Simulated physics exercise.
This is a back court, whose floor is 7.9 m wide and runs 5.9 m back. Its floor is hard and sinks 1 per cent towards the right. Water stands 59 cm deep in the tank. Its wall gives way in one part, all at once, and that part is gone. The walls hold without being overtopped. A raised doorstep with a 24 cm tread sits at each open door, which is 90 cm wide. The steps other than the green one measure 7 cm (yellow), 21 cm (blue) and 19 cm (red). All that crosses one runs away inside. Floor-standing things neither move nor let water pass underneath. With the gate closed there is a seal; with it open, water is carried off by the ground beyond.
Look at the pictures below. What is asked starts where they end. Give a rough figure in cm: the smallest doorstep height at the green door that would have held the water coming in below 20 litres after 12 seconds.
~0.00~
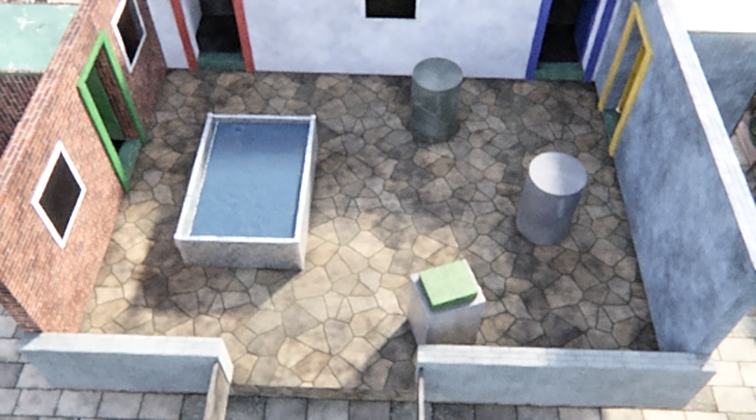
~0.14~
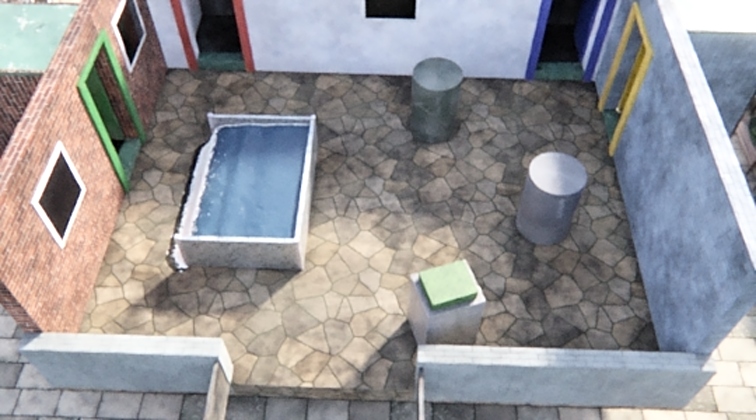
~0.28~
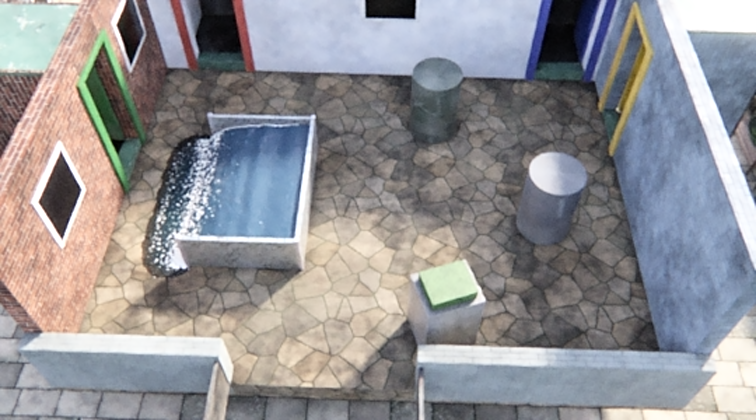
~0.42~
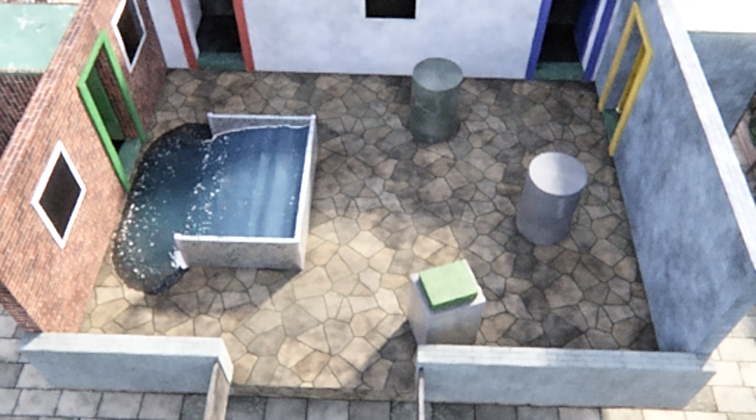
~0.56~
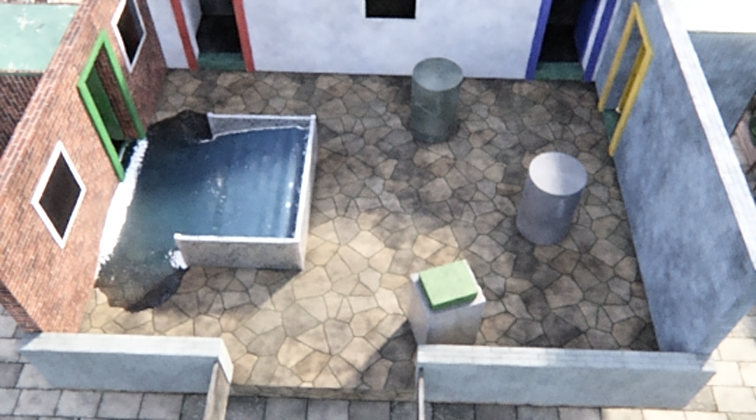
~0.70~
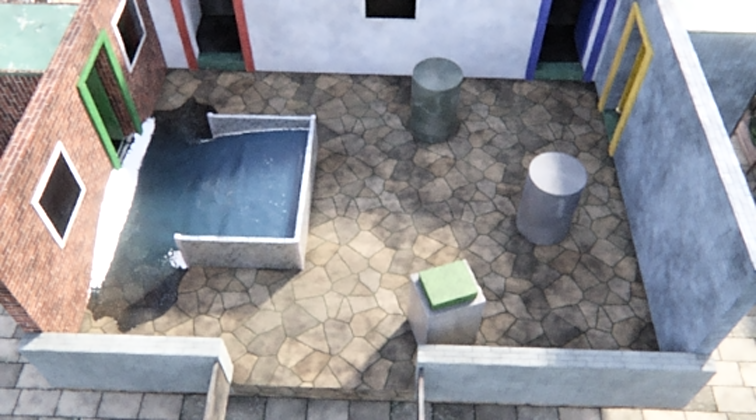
34 cm.
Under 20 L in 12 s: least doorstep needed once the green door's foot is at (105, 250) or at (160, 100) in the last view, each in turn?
In turn: About 30 cm, about 11.0 cm.
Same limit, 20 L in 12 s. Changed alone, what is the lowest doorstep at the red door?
Door red, min height approx. 16 cm.
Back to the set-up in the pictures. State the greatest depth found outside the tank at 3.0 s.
I'd estimate roughly 27 cm.
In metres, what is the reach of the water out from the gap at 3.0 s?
The front sits around 4.2 m out.
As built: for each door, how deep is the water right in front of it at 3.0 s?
In cm: Yellow 0, blue 0, red 21, green 17.
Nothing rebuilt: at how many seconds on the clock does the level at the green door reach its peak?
At roughly 1.2 s.
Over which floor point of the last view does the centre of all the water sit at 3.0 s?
I'd put it close to (199, 206).
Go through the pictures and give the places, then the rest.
In the first picture, the tank at (251, 177) is whole and still, 59 cm deep; the green door at (116, 121) is dry.
In the second picture, the gap is at (204, 193), the front 0.3 m out at (173, 261); the back of the tank holds 59 cm.
In the third picture, water pours out at (204, 194) and has run 0.7 m, to (147, 250); about 11 cm deep outside, 59 cm at the back.
In the fourth picture, the gap is at (204, 194), the front 1.2 m out at (120, 236); the back of the tank holds 57 cm.
In the fifth picture, water pours out at (204, 195) and has run 1.4 m, to (119, 177); about 10 cm deep outside, 49 cm at the back.
In the sixth picture, the front is at (111, 177), 1.5 m from the gap at (204, 195); 4.6 m2 of floor is wet, 50 cm left at the back; water is at the green door at (116, 121).
After 1.4 s water covers 15 % of the floor, deepest (41 cm) near (120, 210); 38 cm at the green door, 78 litres in over its 16 cm doorstep.
After 3.0 s water covers 35 % of the floor, deepest (27 cm) near (167, 72); 17 cm at the green door, 185 litres in over its 16 cm doorstep.
After 12.0 s water covers 95 % of the floor, deepest (9 cm) near (656, 382); 3 cm at the green door, 187 litres in over its 16 cm doorstep.
At the green door as built, the water arrived by 0.6 s and peaked near 38 cm at 1.2 s.
Run again over the same 12 s with other heights there, 44 litres in over 29.5 cm, 3 litres over 40 cm. The limit of 20 litres is kept from about 34 cm up.
